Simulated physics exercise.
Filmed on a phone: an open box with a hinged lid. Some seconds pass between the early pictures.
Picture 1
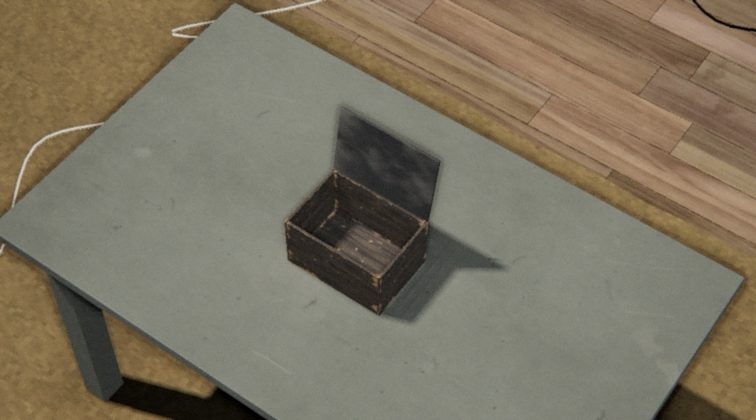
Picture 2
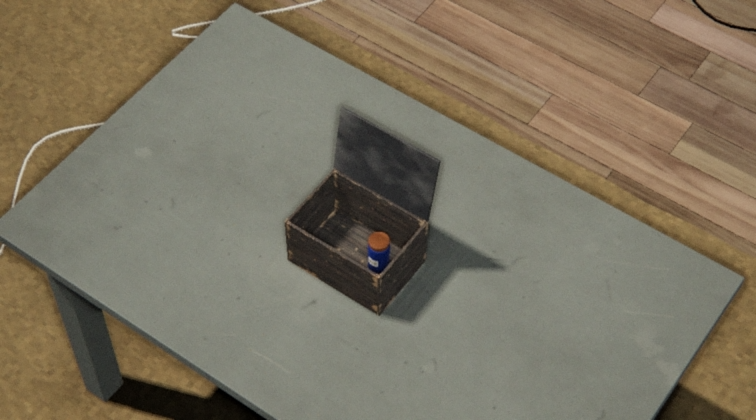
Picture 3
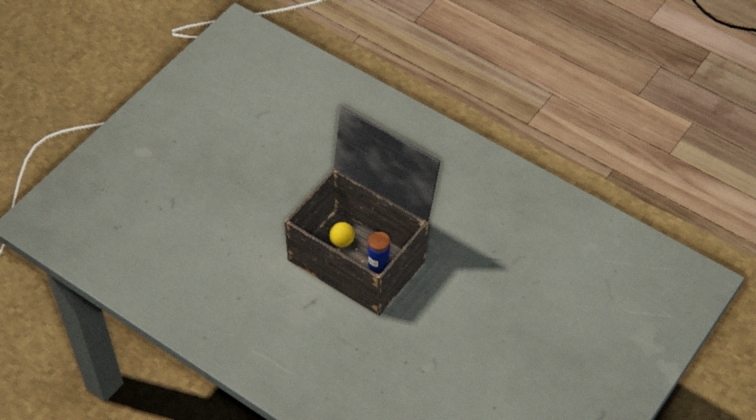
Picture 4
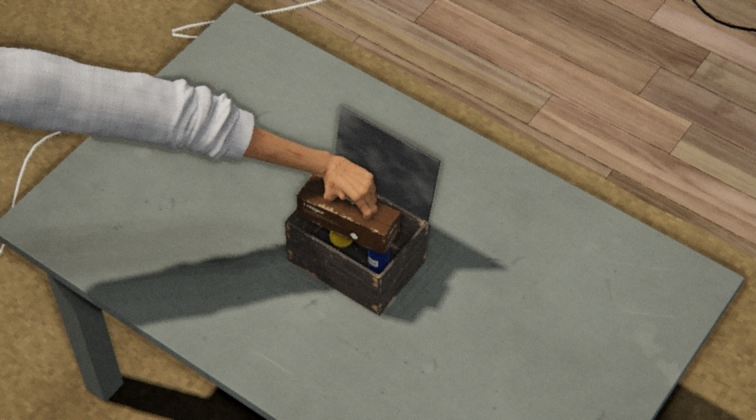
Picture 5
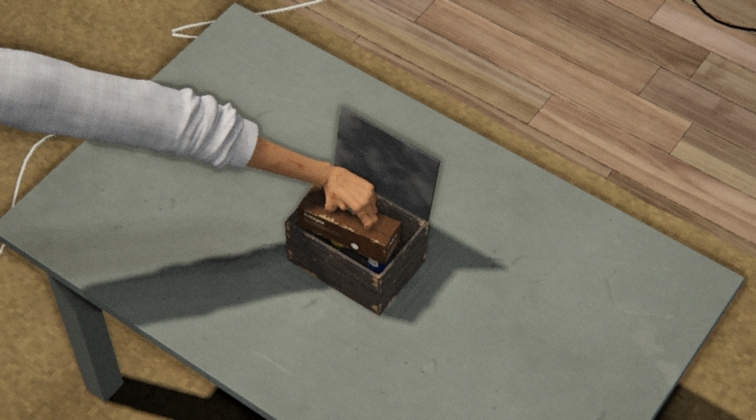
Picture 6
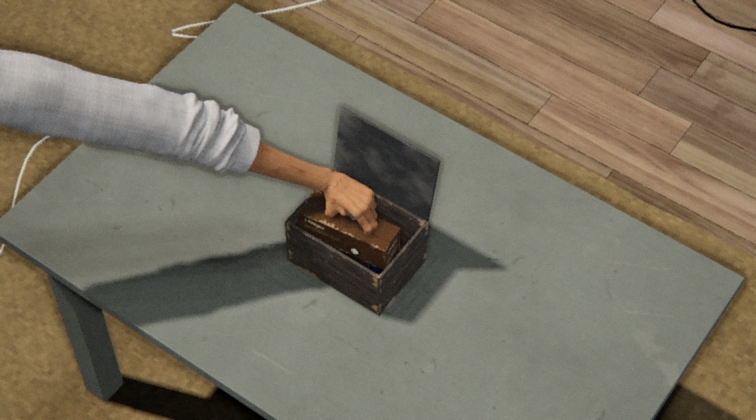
A blue shaker with an orange top appeared in the open box, then a yellow ball to its left, and a hand from the left lowered a brown carton slightly into the box over them.
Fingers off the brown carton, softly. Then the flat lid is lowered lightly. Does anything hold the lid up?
As it turns out, it sits on the rim.
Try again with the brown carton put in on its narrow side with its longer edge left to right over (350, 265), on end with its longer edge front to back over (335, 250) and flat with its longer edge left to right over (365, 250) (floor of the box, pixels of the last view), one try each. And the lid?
In the first case it closes; in the second case it will not close; in the third case it sits on the rim.
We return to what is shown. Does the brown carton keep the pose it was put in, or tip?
It ends up tilted.
Then, 0.40 s past the last view, brown carton on its side near (349, 260); yellow lemon displaced about its own width; blue shaker displaced about its own width.
Then, 1.60 s past the last view, lid 57° above the rim; brown carton on its side near (349, 259); yellow lemon displaced about its own width; blue shaker displaced about its own width.
Then, 2.10 s past the last view, lid shut; brown carton on its side near (349, 259); yellow lemon displaced about its own width; blue shaker displaced about its own width.
Finally, lid shut; down or leaning hard in the box, brown carton; moved from the start, yellow lemon; blue shaker still in place. Final places as the last picture's camera would see them, brown carton near (349, 259).
